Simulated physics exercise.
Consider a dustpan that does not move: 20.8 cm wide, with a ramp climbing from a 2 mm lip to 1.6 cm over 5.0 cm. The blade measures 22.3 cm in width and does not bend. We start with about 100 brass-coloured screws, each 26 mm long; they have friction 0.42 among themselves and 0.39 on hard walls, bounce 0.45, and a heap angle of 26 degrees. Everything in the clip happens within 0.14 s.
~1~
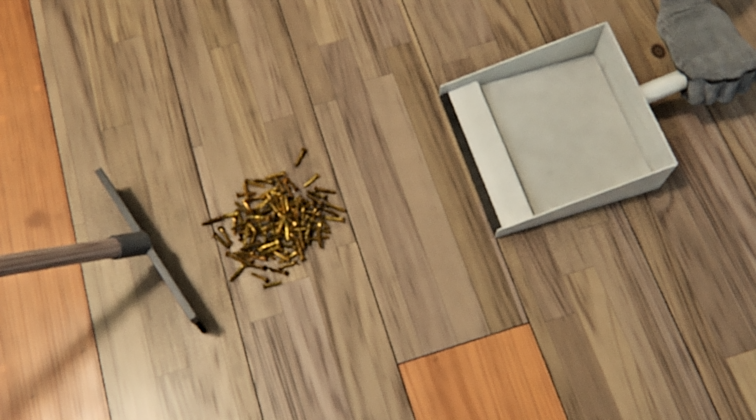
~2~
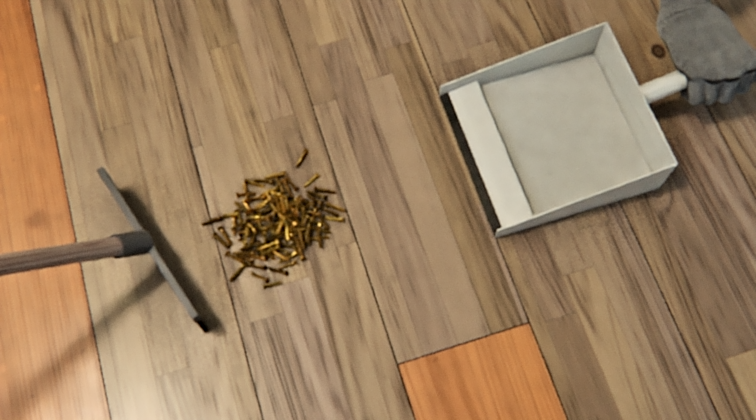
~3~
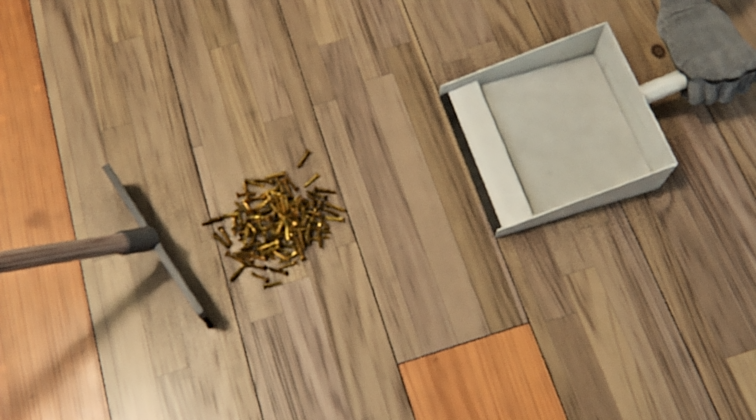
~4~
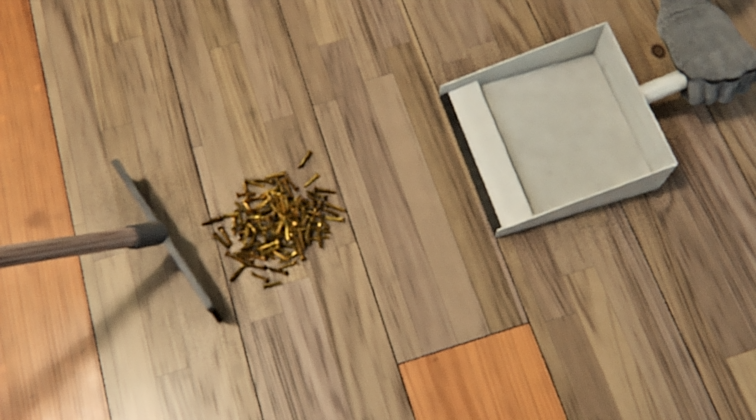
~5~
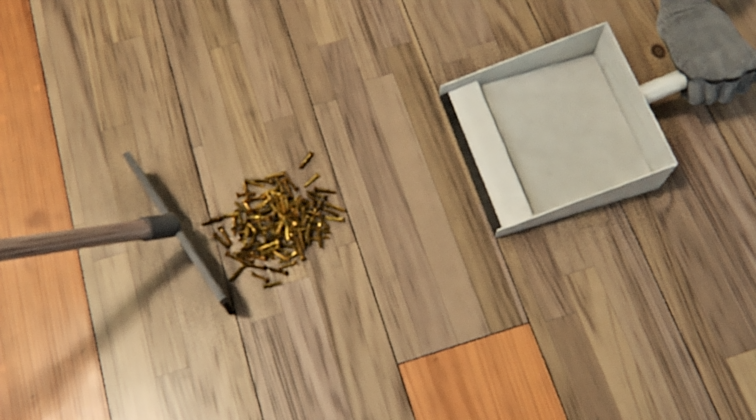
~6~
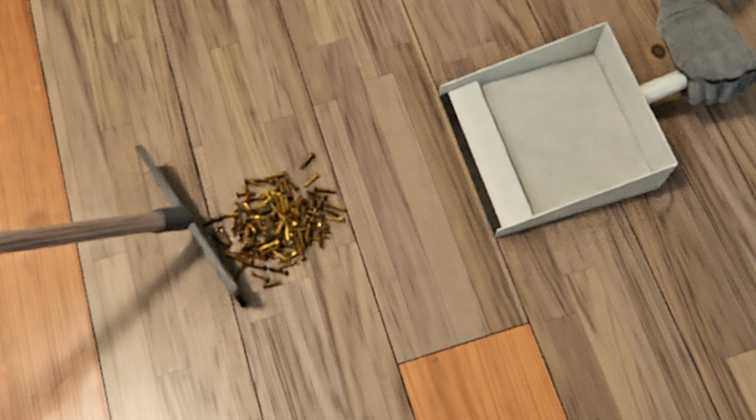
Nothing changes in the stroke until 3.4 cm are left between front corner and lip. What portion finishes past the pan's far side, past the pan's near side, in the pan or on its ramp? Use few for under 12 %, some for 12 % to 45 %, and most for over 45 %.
Past the pan's far side: Some, past the pan's near side: Few, in the pan or on its ramp: Few.
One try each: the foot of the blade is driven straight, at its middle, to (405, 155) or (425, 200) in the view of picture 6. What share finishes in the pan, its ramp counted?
Some 10 in a hundred and 5 in a hundred.
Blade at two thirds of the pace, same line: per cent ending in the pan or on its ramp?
In that case some 5 per cent.
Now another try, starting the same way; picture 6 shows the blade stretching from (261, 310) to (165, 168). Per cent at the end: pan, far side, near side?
Pan: 5, far side: 0, near side: 5.
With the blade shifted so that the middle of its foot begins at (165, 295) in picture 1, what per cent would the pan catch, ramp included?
I'd put it at around 5 per cent.
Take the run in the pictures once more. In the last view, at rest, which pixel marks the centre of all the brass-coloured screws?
Resting centre estimate: Around (428, 120).
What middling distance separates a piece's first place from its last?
About 24 cm.
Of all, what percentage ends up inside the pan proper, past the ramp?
Around 0 percent.
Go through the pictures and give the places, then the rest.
In the first frame, blade from (194, 318) to (102, 176), moved 0.0 cm, 0 of the pieces shifted so far; middle of the pieces at (283, 219); pan at (561, 137).
In the second frame, blade from (196, 317) to (104, 175), moved 0.2 cm, 0 of the pieces shifted so far; middle of the pieces at (283, 219).
In the third frame, blade from (201, 313) to (109, 171), moved 1.0 cm, 1 of the pieces shifted so far; middle of the pieces at (283, 219).
In the fourth frame, blade from (210, 307) to (118, 166), moved 2.2 cm, 1 of the pieces shifted so far; middle of the pieces at (283, 219).
In the fifth frame, blade from (223, 299) to (130, 159), moved 3.8 cm, 1 of the pieces shifted so far; middle of the pieces at (283, 219).
In the sixth frame, blade from (235, 291) to (142, 152), moved 5.4 cm, 1 of the pieces shifted so far; middle of the pieces at (283, 219); pan at (561, 137).
Then, 0.26 s after the last picture, middle of the blade 21 cm from the lip; 0 % over the lip, far side 0 %, near side 0 %.
Then, 0.42 s after the last picture, middle of the blade 12 cm from the lip; 0 % over the lip, far side 10 %, near side 0 %.
Then, 0.72 s after the last picture, middle of the blade 7 cm from the lip; 5 % over the lip, far side 25 %, near side 0 %.
In the end, far side 25 %, near side 0 %, pan 5 %, in front of the lip or behind the blade 65 %.
